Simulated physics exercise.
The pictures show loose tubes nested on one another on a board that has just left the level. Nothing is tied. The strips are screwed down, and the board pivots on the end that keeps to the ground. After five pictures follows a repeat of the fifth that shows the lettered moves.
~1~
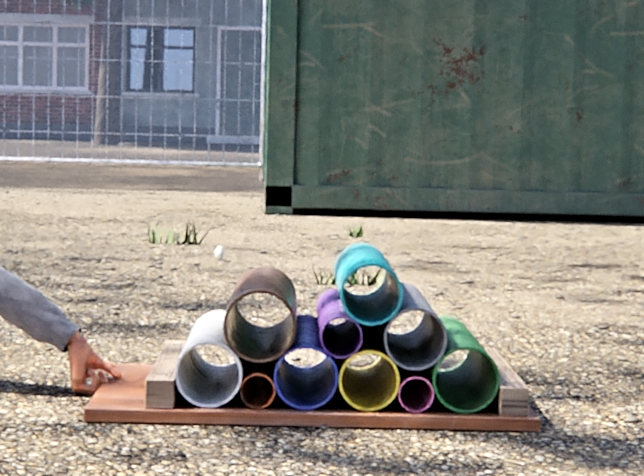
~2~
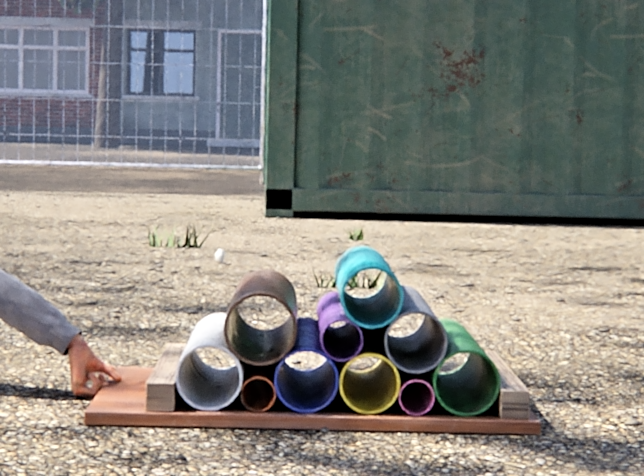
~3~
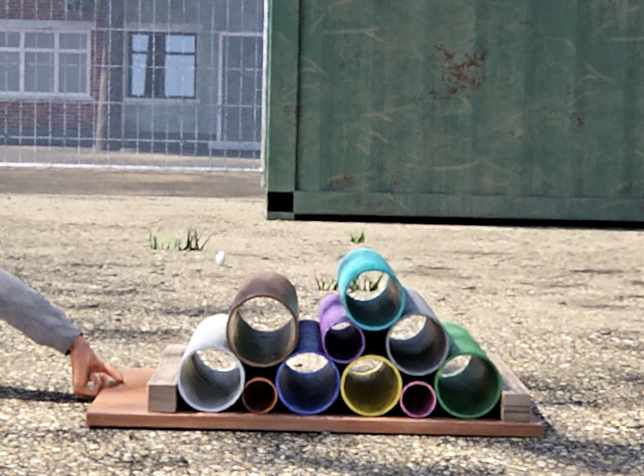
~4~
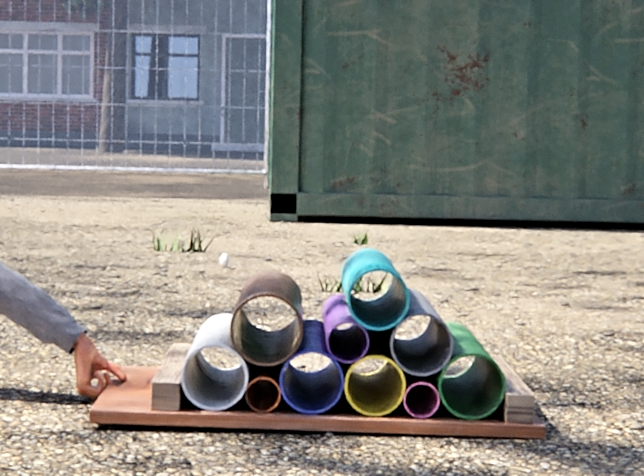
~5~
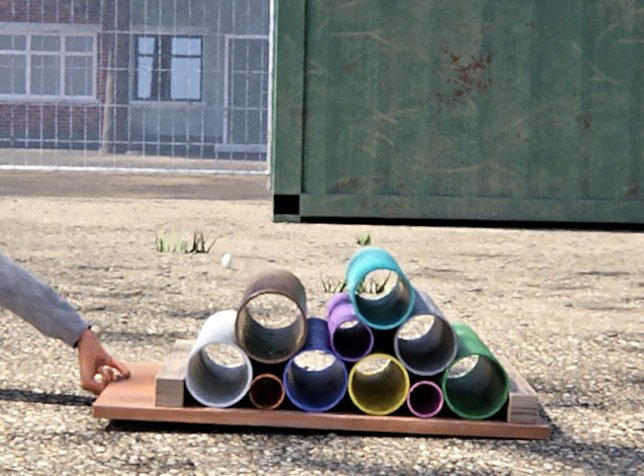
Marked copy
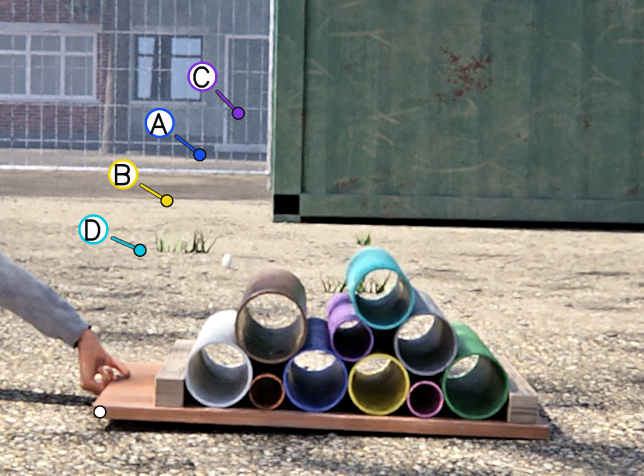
On gravelly ground before a green container, a hand at the left slightly raising a board stacked with colourful tubes.
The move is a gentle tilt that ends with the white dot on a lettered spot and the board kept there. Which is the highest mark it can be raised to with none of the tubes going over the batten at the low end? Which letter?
The answer is mark A.
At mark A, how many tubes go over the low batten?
At A the number is none.
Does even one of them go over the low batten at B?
At B: No.
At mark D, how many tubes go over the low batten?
With D, none.
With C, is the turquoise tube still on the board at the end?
No.
On the marked copy, A at (200, 155); B at (167, 201); C at (238, 113); D at (140, 250); the white dot at (100, 412).
With A. Early on, board at 20°.
Further on, board at 37°.
At the end, board at 37°, none over the low batten.
As for the rest, B none over the low batten; C three over the low batten (grey, brown, turquoise); D none over the low batten.
